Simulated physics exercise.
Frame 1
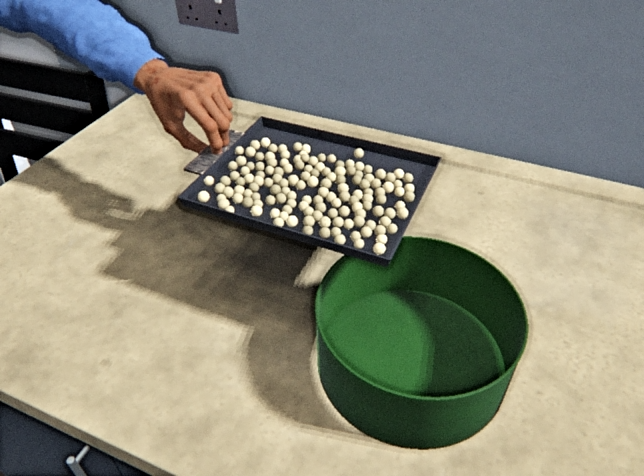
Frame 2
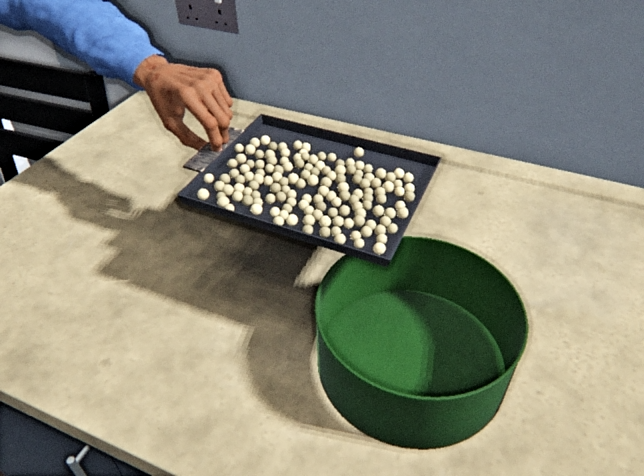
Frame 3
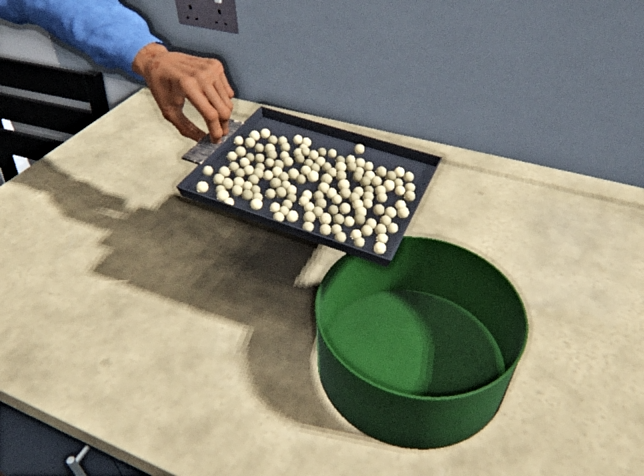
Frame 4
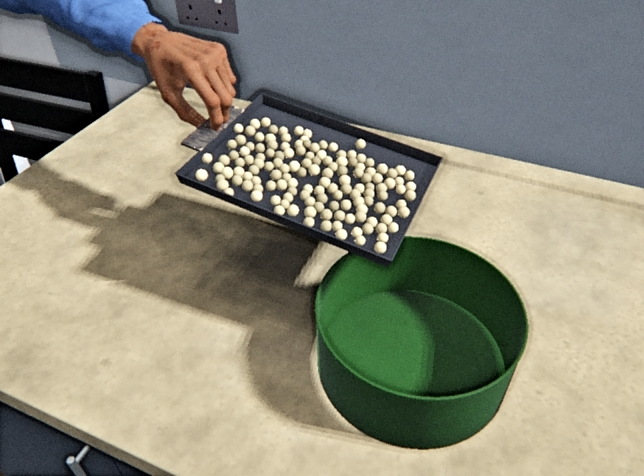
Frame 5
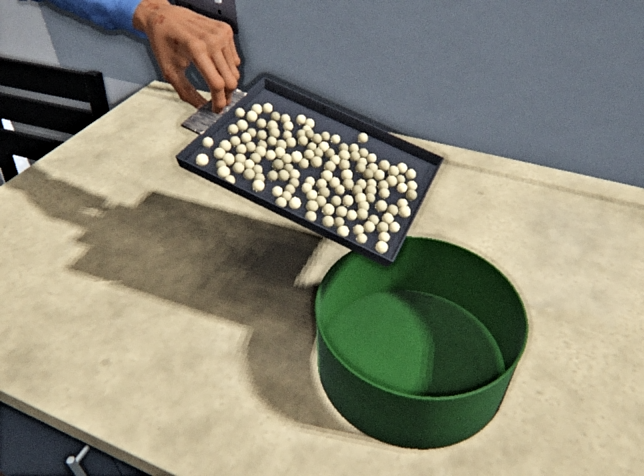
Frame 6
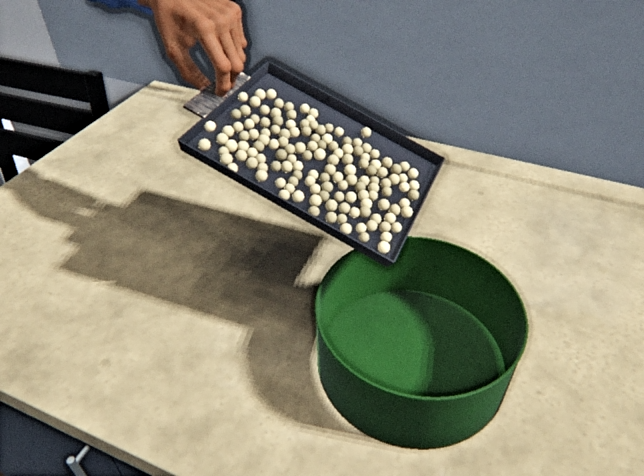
The clip shows a hand in a blue sleeve holding a dark rimmed tray of small, pale round pieces beside a green pot on a table, then gradually raising the tray's left end so it slopes toward the pot.
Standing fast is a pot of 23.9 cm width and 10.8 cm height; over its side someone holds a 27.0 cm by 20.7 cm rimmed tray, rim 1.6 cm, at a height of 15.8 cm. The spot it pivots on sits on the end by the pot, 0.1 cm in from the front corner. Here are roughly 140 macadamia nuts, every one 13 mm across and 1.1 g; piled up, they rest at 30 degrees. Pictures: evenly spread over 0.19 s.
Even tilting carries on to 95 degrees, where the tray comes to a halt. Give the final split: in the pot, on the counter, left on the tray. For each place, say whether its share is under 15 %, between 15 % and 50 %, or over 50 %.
In order: Pot: More than the rest combined; counter: A reasonable amount; left on the tray: A meager amount.
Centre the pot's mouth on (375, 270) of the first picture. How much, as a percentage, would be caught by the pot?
I'd expect near 65 per cent.
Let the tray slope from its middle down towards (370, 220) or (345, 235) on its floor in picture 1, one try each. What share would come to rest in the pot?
About 95 per cent on the first try and 95 per cent on the second.
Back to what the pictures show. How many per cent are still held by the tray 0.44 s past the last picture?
Estimate: About 75 percent.
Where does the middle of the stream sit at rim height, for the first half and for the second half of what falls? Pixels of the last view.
Roughly (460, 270) to start, and after that (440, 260).
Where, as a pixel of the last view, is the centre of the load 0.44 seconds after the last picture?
Somewhere about (432, 216) in the last view.
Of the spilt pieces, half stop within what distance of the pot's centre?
That comes to near 22 cm.
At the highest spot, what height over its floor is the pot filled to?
I'd put it at close to 2.0 centimetres.
Then, 0.26 s after the last picture, tilt 57 degrees; the tray holds 100 %, the pot 0 %.
Then, 0.44 s after the last picture, tilt 83 degrees; the tray holds 75 %, the pot 5 %.
Then, 0.73 s after the last picture, tilt 95 degrees; the tray holds 0 %, the pot 65 %.
In the end, pot 65 %, counter 35 %, tray 0 %.
